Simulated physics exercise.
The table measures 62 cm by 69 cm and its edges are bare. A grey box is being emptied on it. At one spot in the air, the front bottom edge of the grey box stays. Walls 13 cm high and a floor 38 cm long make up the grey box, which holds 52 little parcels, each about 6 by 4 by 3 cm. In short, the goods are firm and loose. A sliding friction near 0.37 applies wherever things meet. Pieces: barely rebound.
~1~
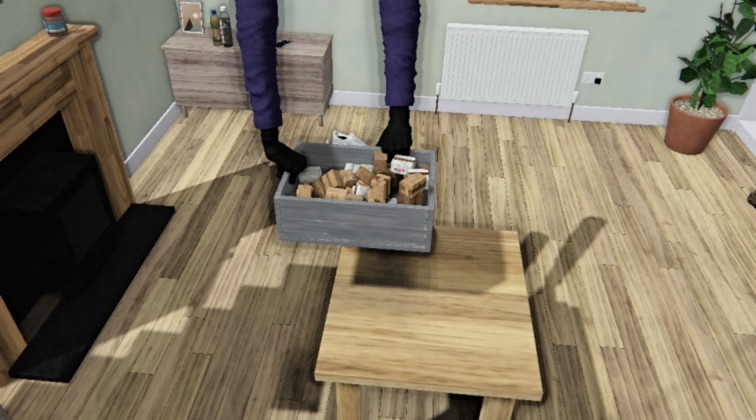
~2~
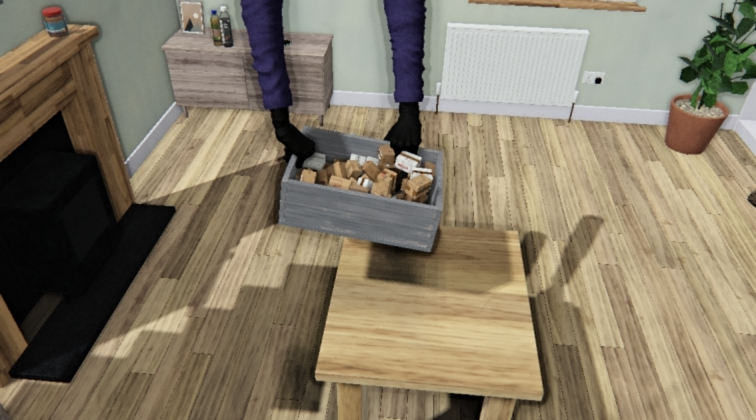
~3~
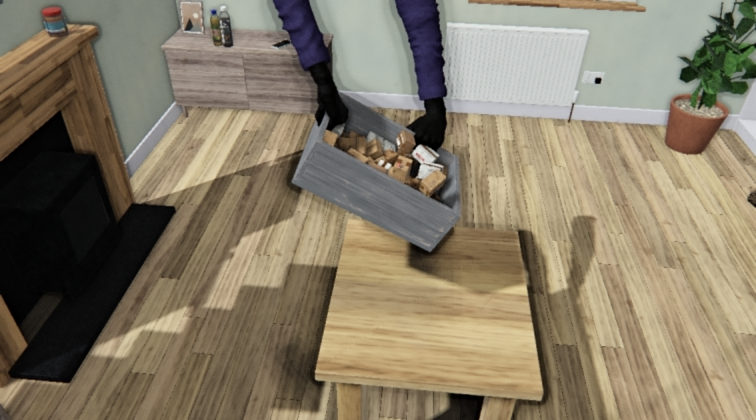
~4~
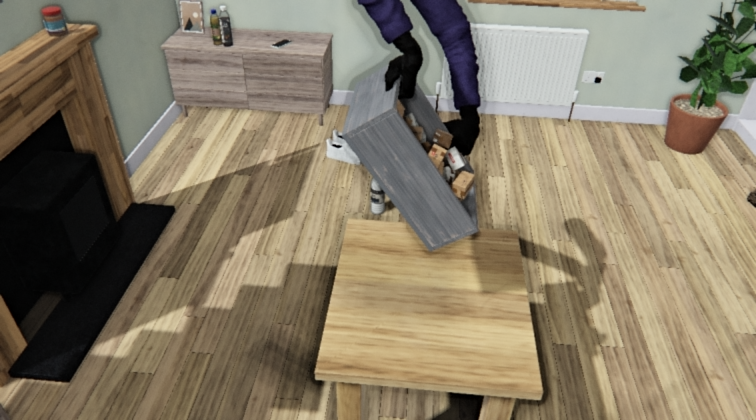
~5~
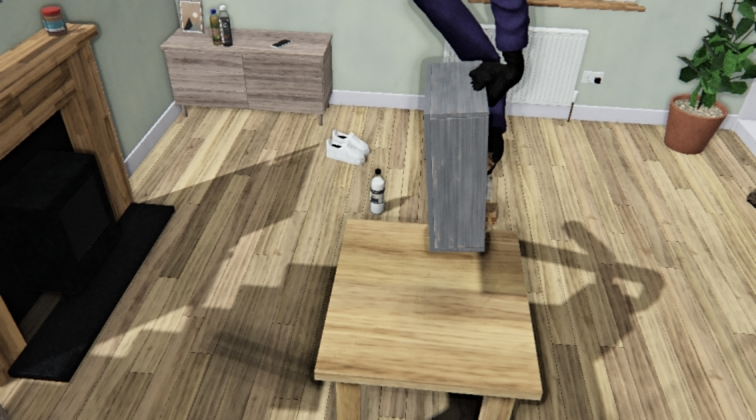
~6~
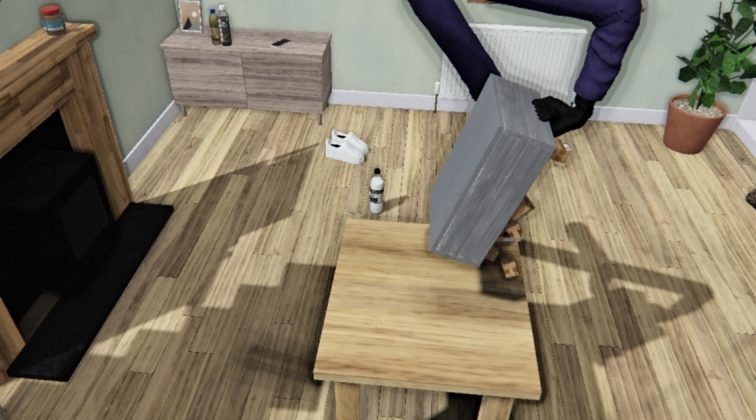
In a living room, gloved hands tilt a grey box until parcels tumble out over a table.
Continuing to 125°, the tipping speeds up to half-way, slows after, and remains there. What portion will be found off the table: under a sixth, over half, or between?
My guess is the bulk of them end up off the table.
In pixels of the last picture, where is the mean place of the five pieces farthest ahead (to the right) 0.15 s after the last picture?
They are centred near (618, 230).
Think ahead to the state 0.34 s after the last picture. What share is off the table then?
Estimate for then: Some 65 percent.
Then, 0.15 s after the last picture, tilt 125°; 10 still in the grey box, 17 on the table top and 25 in the air.
Then, 0.34 s after the last picture, tilt 125°; 14 on the table top, 34 over the right end of the table and 4 in the air.
Then, 0.60 s after the last picture, tilt 125°; 13 on the table top and 39 over the right end of the table.
When it is over (0.94 s after the last picture), 12 on the table top and 40 over the right end of the table. Asked share, 40 of 52, 77 per cent.
